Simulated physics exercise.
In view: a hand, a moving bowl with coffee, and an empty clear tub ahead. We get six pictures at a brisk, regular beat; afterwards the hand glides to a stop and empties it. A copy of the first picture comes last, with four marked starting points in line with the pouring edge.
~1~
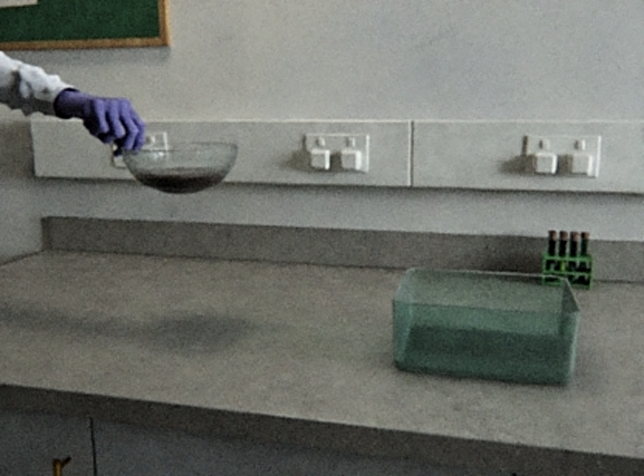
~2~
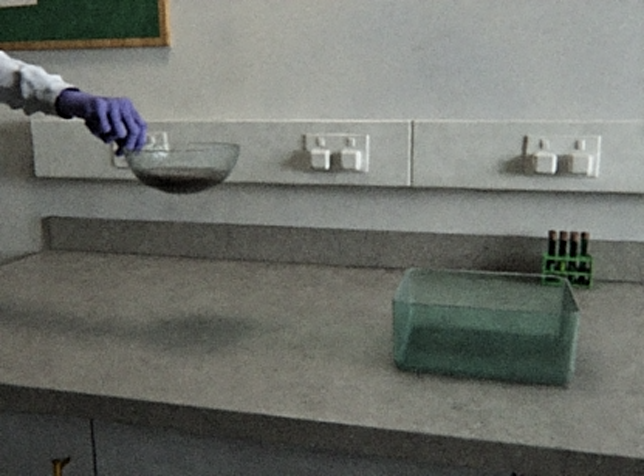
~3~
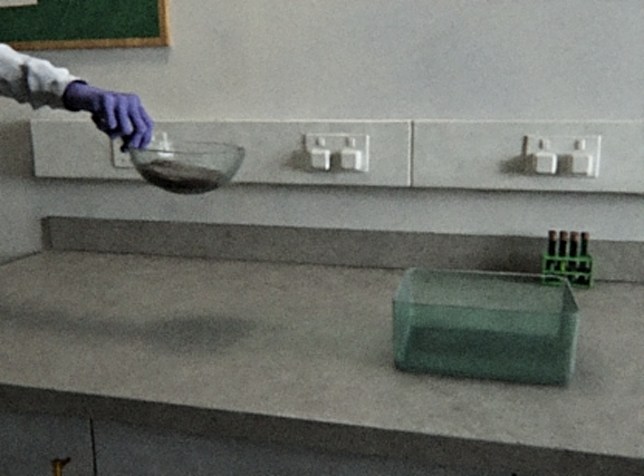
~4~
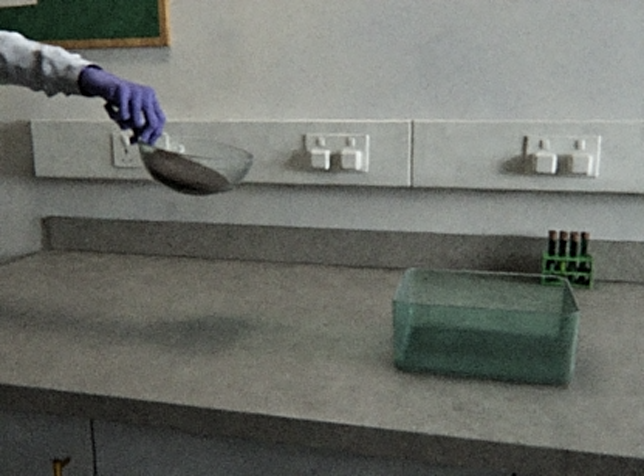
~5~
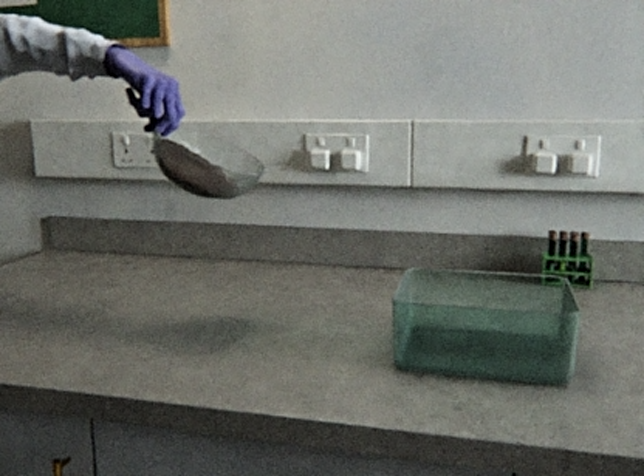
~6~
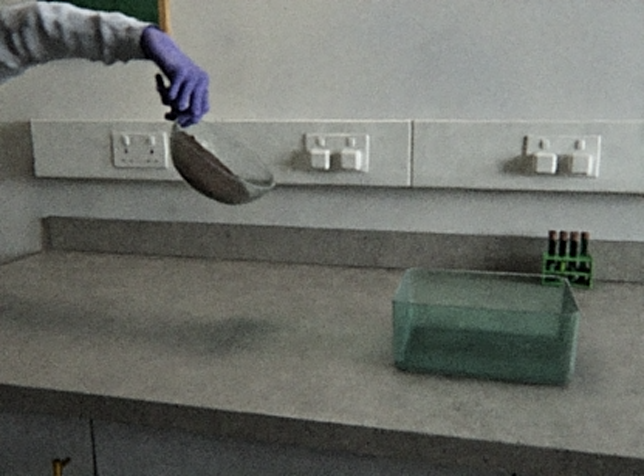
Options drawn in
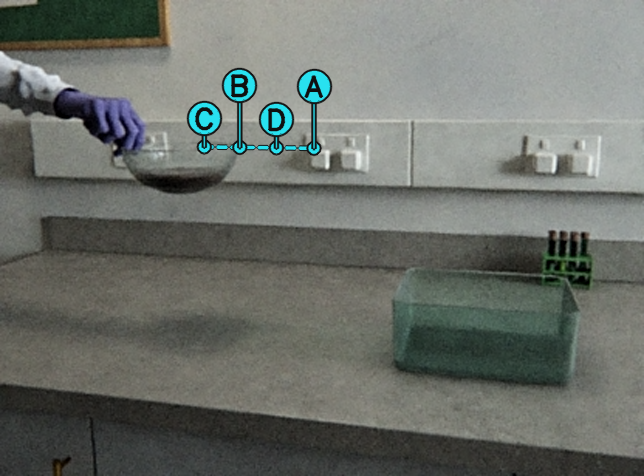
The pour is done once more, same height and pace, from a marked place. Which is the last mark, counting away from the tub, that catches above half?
Place D.
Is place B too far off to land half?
Yes.
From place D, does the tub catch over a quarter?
Yes, clearly.
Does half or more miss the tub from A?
No.
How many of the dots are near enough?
Two of the four.
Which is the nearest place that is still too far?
That is place B.
On the marked copy, A at (314, 148); B at (239, 147); C at (204, 146); D at (276, 147).
For place A, about 69 % lands in the tub, 6 % falls short and 25 % goes beside or beyond.
For place B, about 5 % lands in the tub, 91 % falls short and 4 % goes beside or beyond.
For place C, about 0 % lands in the tub, 95 % falls short and 5 % goes beside or beyond.
For place D, about 78 % lands in the tub, 8 % falls short and 14 % goes beside or beyond.
